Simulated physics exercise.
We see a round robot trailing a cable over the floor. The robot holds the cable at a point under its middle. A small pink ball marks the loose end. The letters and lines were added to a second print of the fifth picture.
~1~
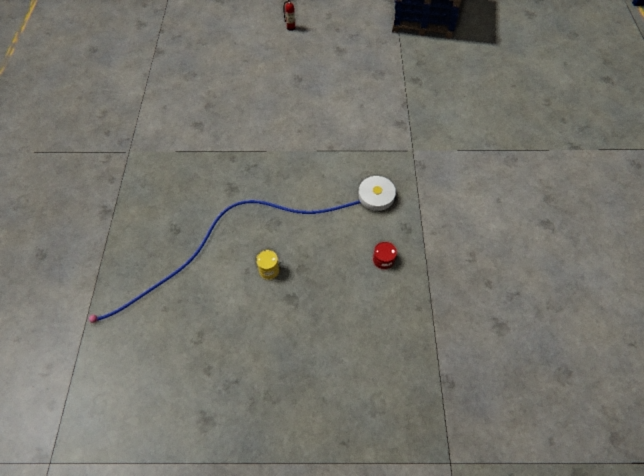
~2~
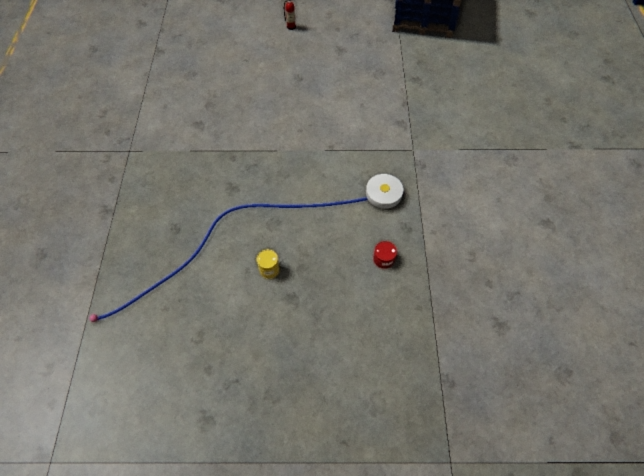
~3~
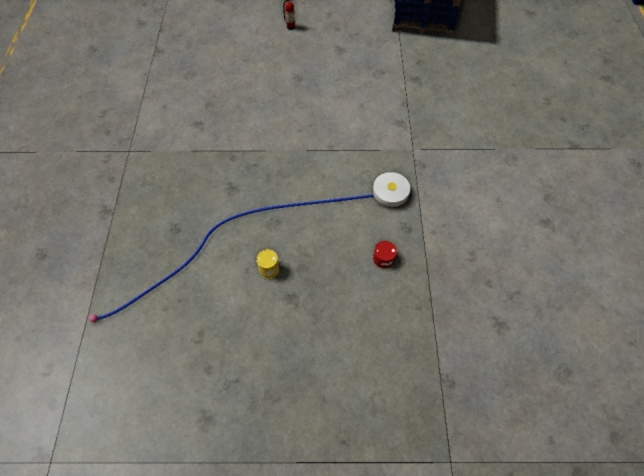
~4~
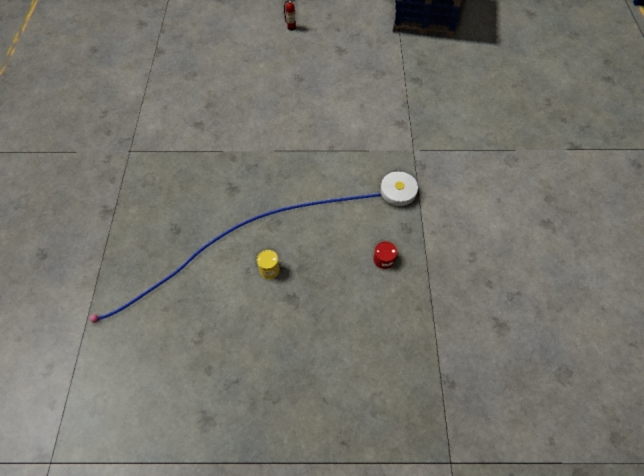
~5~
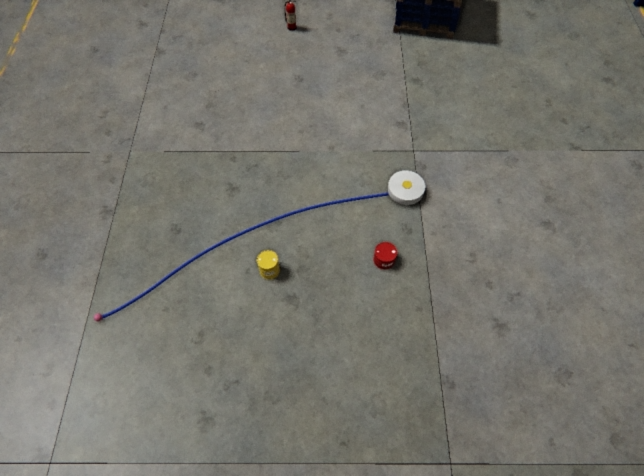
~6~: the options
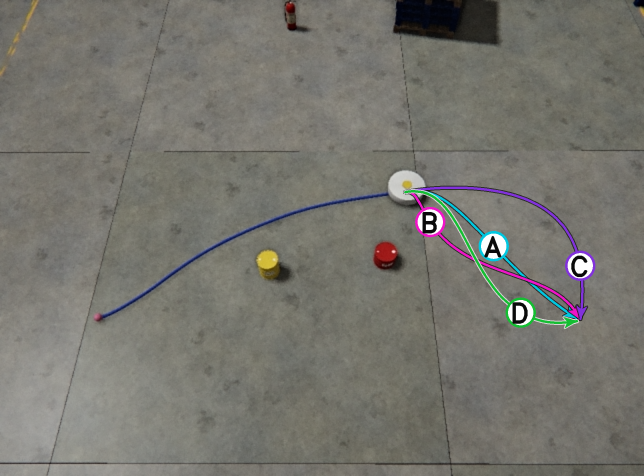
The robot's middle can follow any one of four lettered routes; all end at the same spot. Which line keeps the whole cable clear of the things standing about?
Line C does it.
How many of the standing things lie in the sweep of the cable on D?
Two.
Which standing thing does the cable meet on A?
It is the red pot.
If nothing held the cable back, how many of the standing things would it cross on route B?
It sweeps two.
On the copy, A from (405, 192) via (487, 239) to (577, 319); B from (405, 192) via (477, 261) to (580, 319); C from (405, 192) via (537, 205) to (581, 319); D from (405, 192) via (476, 259) to (577, 321).
On C. First, robot (502, 188), middle of the cable (345, 220), free end (189, 269).
Then, robot (579, 247), middle of the cable (408, 220), free end (250, 248).
Finally, robot (584, 318), middle of the cable (422, 231), free end (262, 245); nothing has been touched.
By contrast, A meets the red pot; B meets the red pot and yellow keg; D meets the red pot and yellow keg.
